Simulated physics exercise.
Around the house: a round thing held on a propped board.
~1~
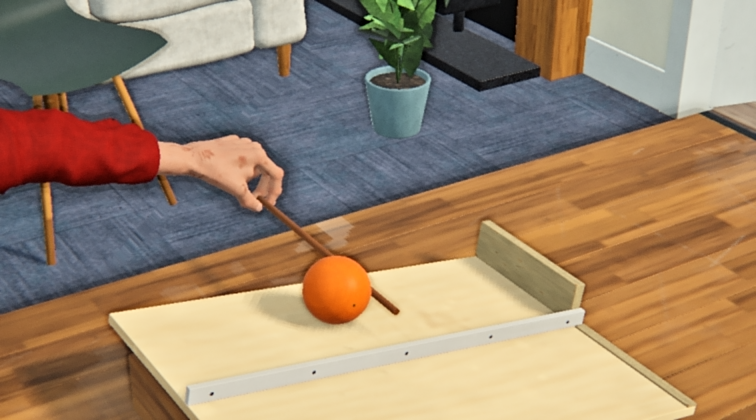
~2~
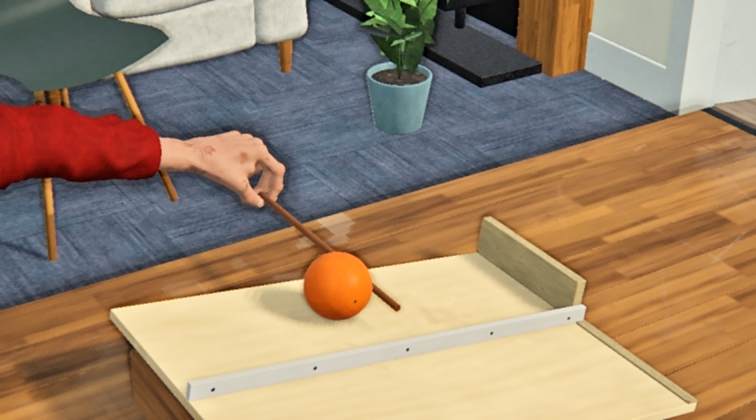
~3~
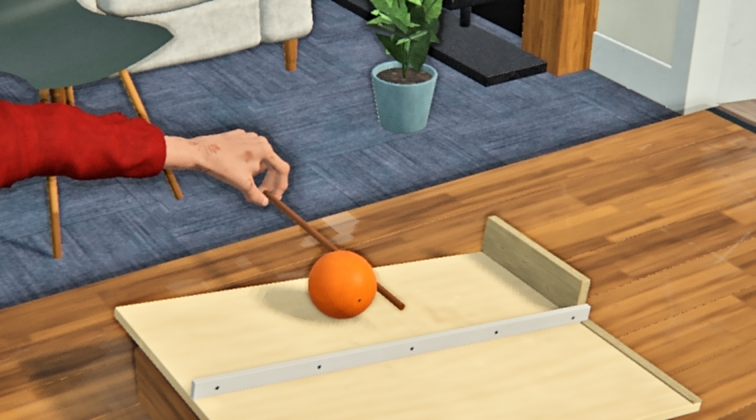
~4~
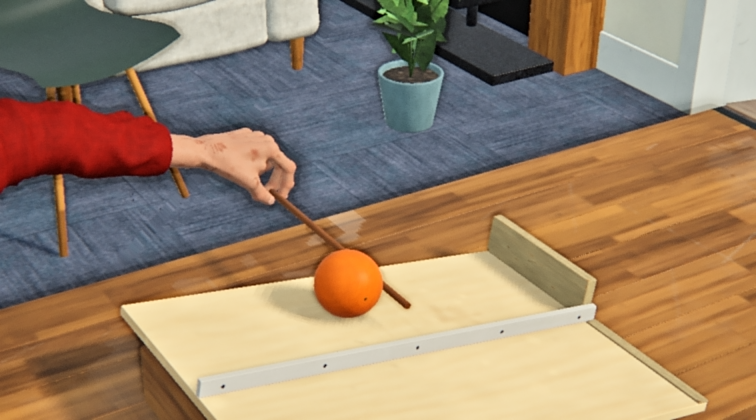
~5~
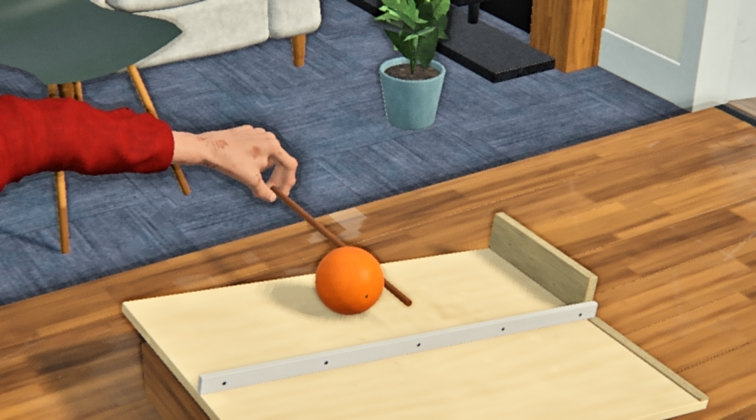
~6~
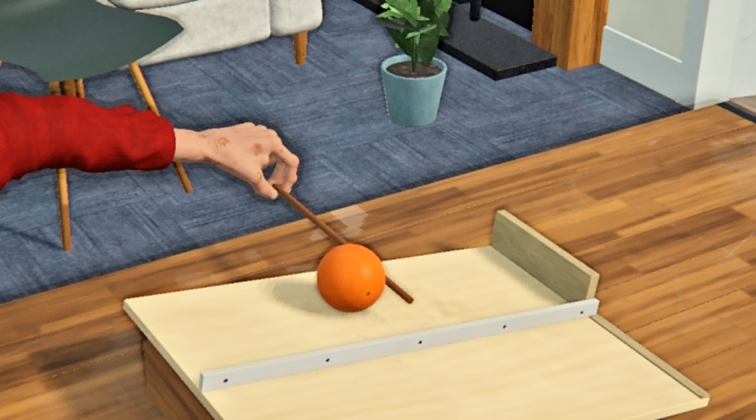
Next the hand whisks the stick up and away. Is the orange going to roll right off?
In the end the orange gets caught.
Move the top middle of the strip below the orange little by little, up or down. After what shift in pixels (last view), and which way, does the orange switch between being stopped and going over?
A shift of 24 pixels, going down.
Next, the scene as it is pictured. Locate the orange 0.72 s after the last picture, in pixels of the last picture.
Near (509, 255).
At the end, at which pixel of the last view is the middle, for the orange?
Near (516, 254).
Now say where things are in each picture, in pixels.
In the first picture, held back by the stick; orange (337, 290); board (406, 344).
In the second picture, held back by the stick; orange (338, 286); board (407, 340).
In the third picture, held back by the stick; orange (342, 285); board (411, 339).
In the fourth picture, held back by the stick; orange (348, 284); board (417, 338).
In the fifth picture, held back by the stick; orange (350, 281); board (418, 336).
In the sixth picture, held back by the stick; orange (351, 279); board (420, 333).
Then, 0.32 s after the last picture, orange rolling on the board near (380, 275).
Then, 0.56 s after the last picture, orange rolling on the board near (447, 265).
Then, 0.72 s after the last picture, orange rolling on the board near (509, 255).
At rest, the orange is held by the strip, near (516, 254).
